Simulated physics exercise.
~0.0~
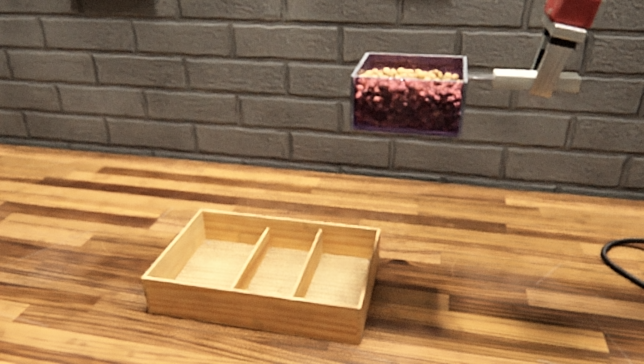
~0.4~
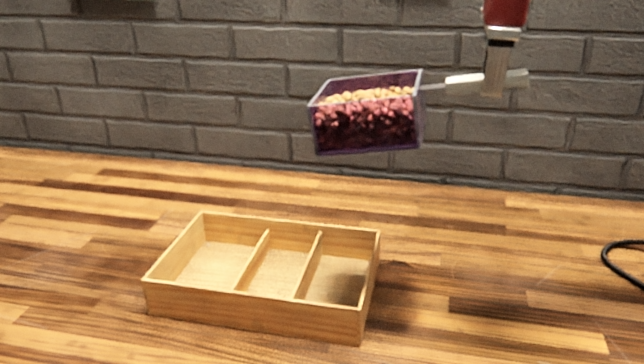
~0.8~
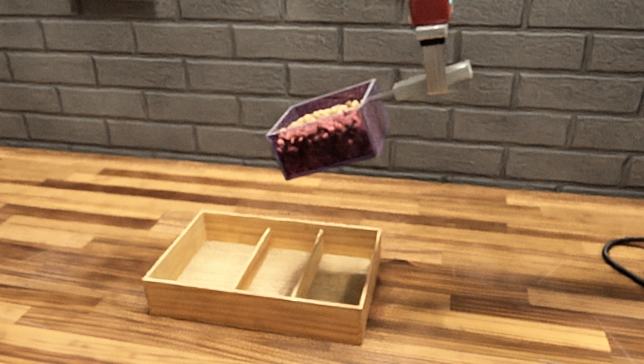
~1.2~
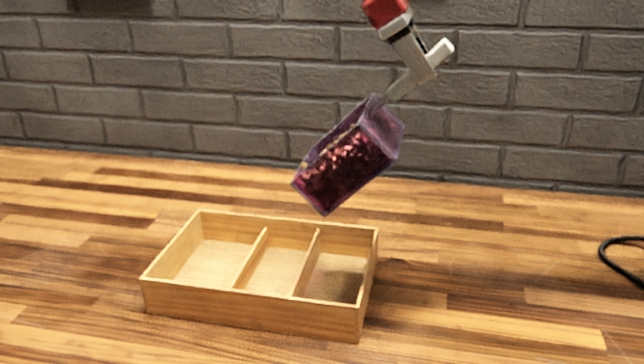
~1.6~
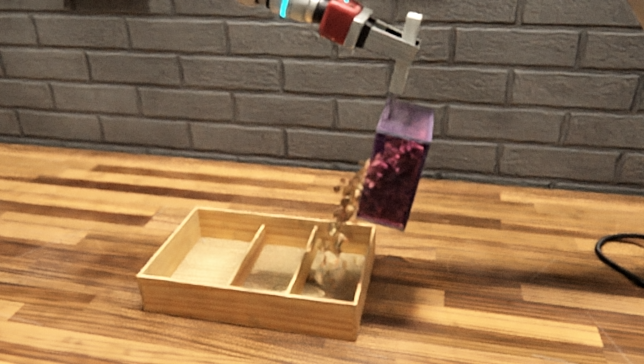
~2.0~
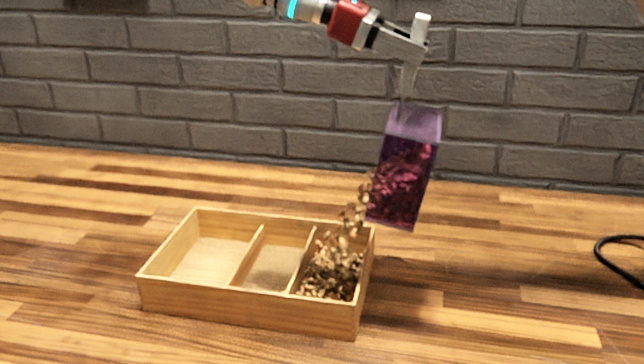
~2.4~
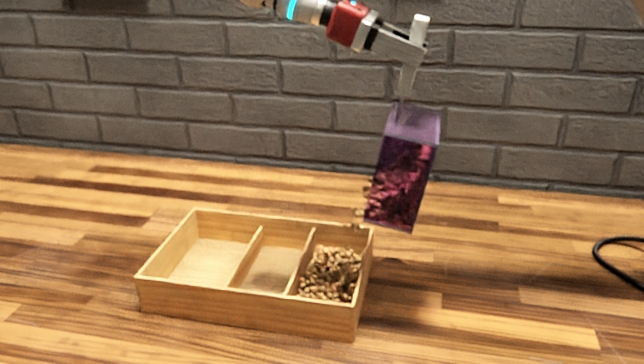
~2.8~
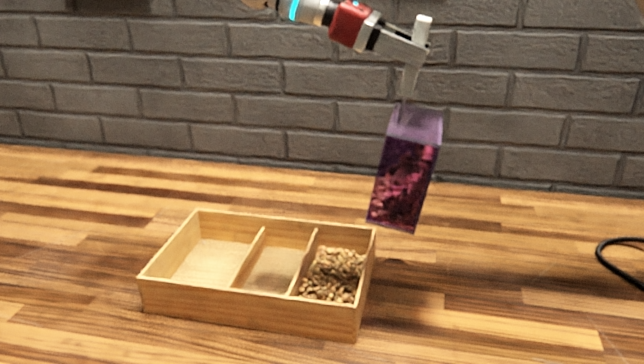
The clip shows a robot arm moving a clear purple-tinted box of dried chickpeas left above a wooden tray with three compartments, then tipping it steeply. Chickpeas pour into the right compartment until the flow stops, leaving many still in the tilted box.
